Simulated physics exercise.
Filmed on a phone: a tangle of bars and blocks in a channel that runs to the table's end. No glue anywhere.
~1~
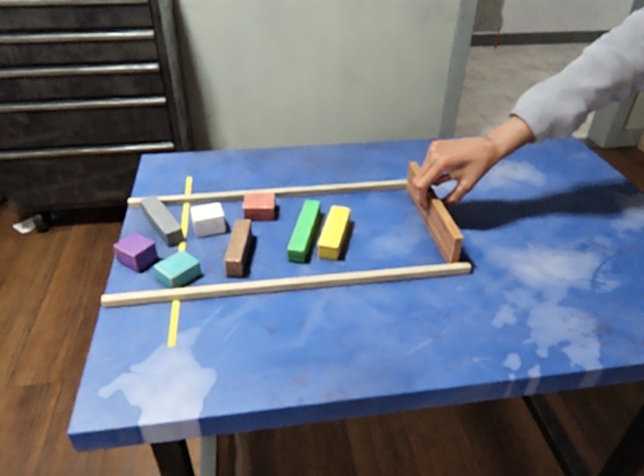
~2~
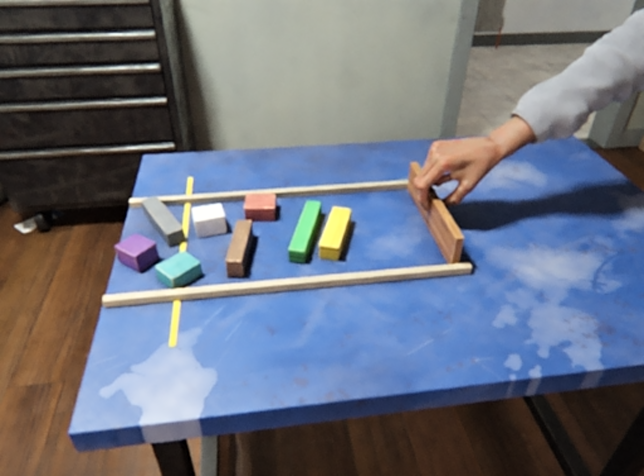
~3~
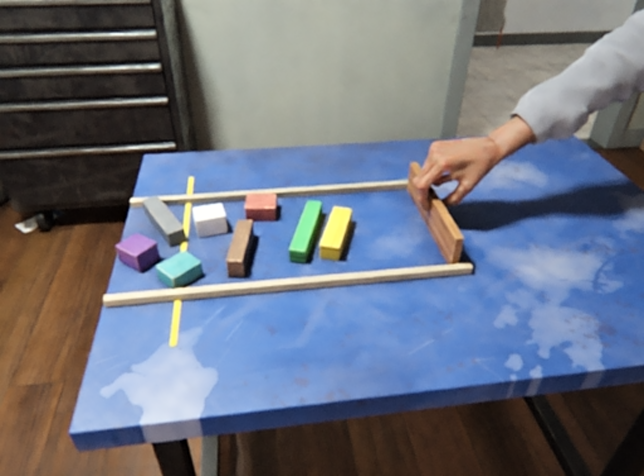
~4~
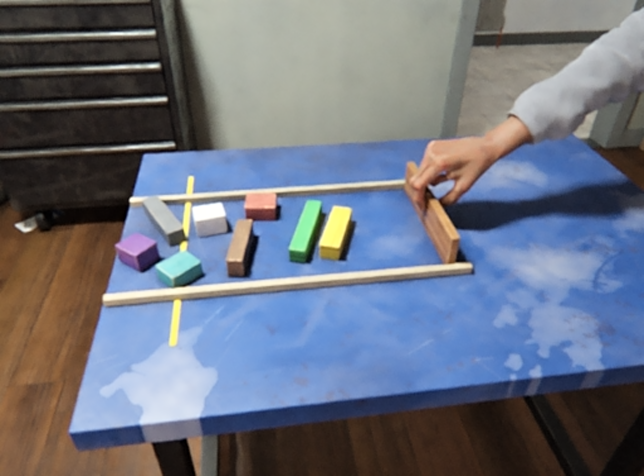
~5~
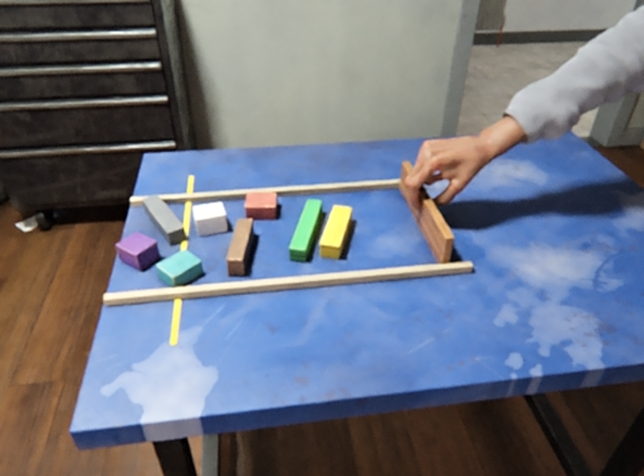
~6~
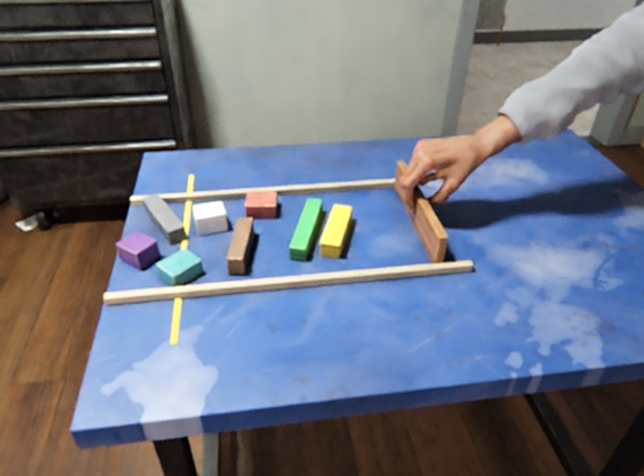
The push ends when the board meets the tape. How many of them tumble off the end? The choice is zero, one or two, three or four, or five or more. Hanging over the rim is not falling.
As it turns out, the number that fall off is three or four.
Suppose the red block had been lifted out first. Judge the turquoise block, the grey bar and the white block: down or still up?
The turquoise block drops off, the grey bar drops off, the white block survives.
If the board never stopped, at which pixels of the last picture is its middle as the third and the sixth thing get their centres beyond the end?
First at (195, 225), next at (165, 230).
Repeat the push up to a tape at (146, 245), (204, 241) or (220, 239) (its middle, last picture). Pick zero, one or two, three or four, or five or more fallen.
For each place: Five or over; none; none.
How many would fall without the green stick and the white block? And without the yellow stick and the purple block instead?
Fallen: 0, and 0 in the other try.
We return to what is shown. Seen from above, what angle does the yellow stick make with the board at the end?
About 0°.
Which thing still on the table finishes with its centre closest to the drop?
Foremost is the white block.
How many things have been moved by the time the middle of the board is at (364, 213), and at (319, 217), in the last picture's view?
First 0, then 2.
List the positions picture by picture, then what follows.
In the first picture, purple block (136, 252); grey bar (161, 220); turquoise block (178, 270); board (431, 210); tape (182, 244).
In the second picture, grey bar (163, 220); green stick (306, 230).
In the third picture, turquoise block (180, 270); white block (210, 220).
In the fourth picture, purple block (138, 252); brown bar (241, 247).
In the fifth picture, grey bar (164, 219); yellow stick (337, 231).
In the sixth picture, purple block (139, 250); grey bar (164, 218); turquoise block (180, 268); board (418, 209); tape (184, 242).
Soon after, none off yet; purple block at rest near (139, 250); grey bar at rest near (164, 218); turquoise block at rest near (180, 268).
Then, none off yet; purple block moved a little near (128, 253); grey bar moved a little near (137, 221); turquoise block moved about its own width near (140, 274).
At rest, the number that fall off is three or four; fallen, turquoise block, grey bar and purple block.
